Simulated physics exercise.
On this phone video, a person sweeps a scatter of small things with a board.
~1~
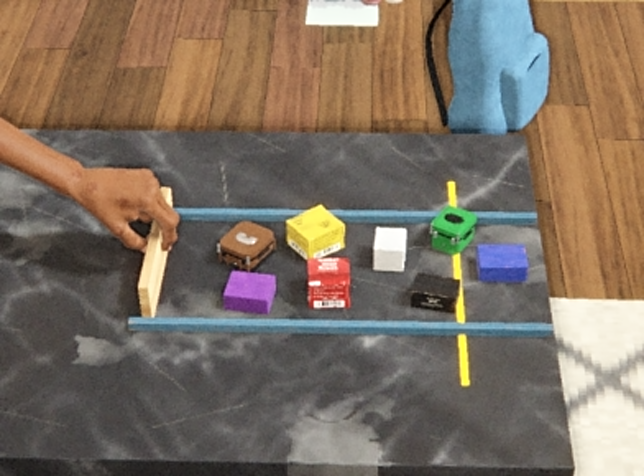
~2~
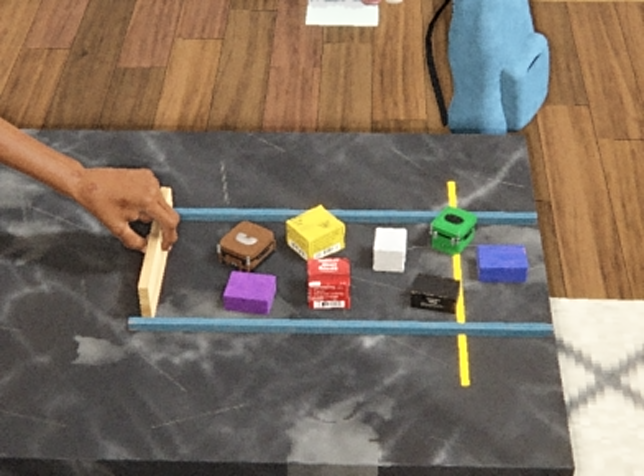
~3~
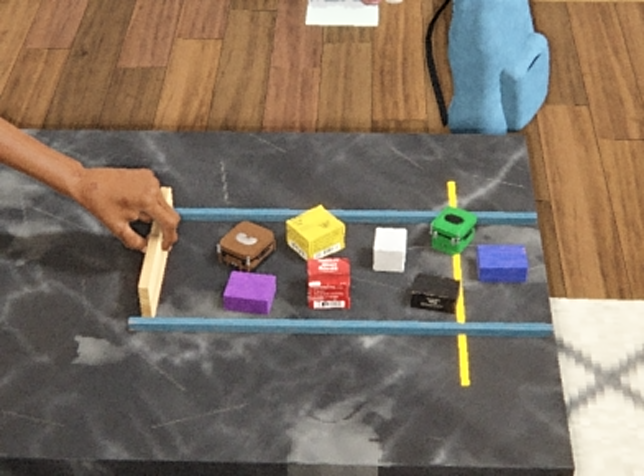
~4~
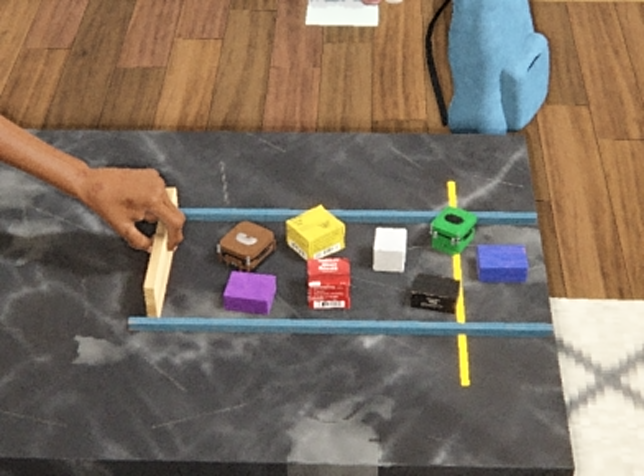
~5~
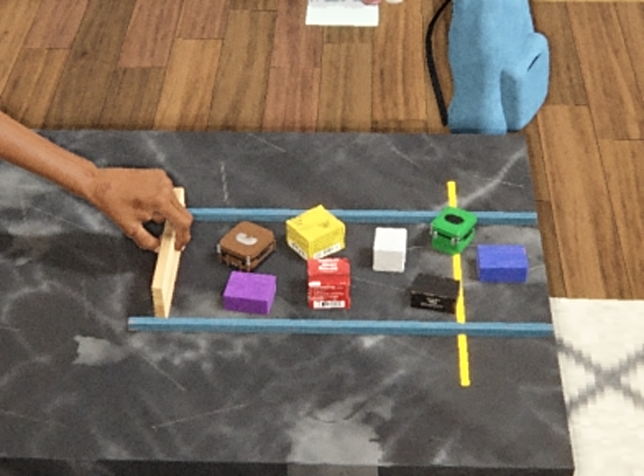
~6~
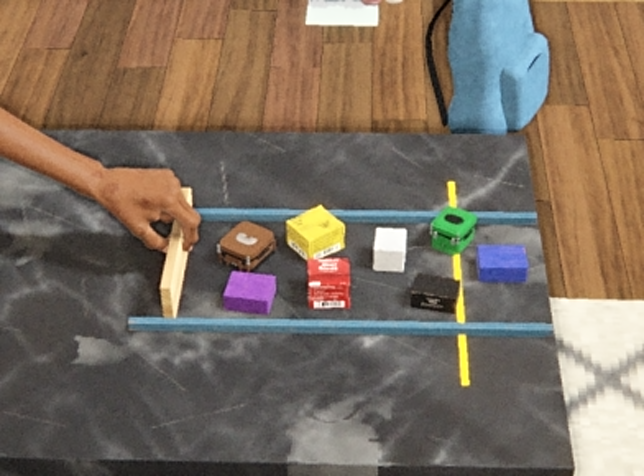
A hand slides a wooden board slightly right toward scattered colourful blocks that stay still.
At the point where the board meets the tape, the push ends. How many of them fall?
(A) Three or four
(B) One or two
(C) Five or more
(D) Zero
Three or four.
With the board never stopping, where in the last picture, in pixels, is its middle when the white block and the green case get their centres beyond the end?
The middle is at (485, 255) when it's the white block, and at (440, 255) when it's the green case.
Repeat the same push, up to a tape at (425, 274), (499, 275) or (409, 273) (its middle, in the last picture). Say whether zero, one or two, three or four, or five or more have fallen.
One after another: Not one, five or more, none at all.
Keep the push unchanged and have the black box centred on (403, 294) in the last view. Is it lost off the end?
Result: It comes off.
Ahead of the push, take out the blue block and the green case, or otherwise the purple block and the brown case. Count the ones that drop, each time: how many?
It would be 1 and 0.
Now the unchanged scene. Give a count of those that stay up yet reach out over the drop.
Counting them gives 0.
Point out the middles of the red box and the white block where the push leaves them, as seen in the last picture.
The red box comes to rest close to (526, 286), while the white block rests close to (516, 264).
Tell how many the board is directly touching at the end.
Contact count: 2.
Early on, none off yet; blue block at rest near (502, 263); green case at rest near (453, 231); black box at rest near (436, 293).
Finally, the number that fall off is three or four; lost, black box, green case and blue block.
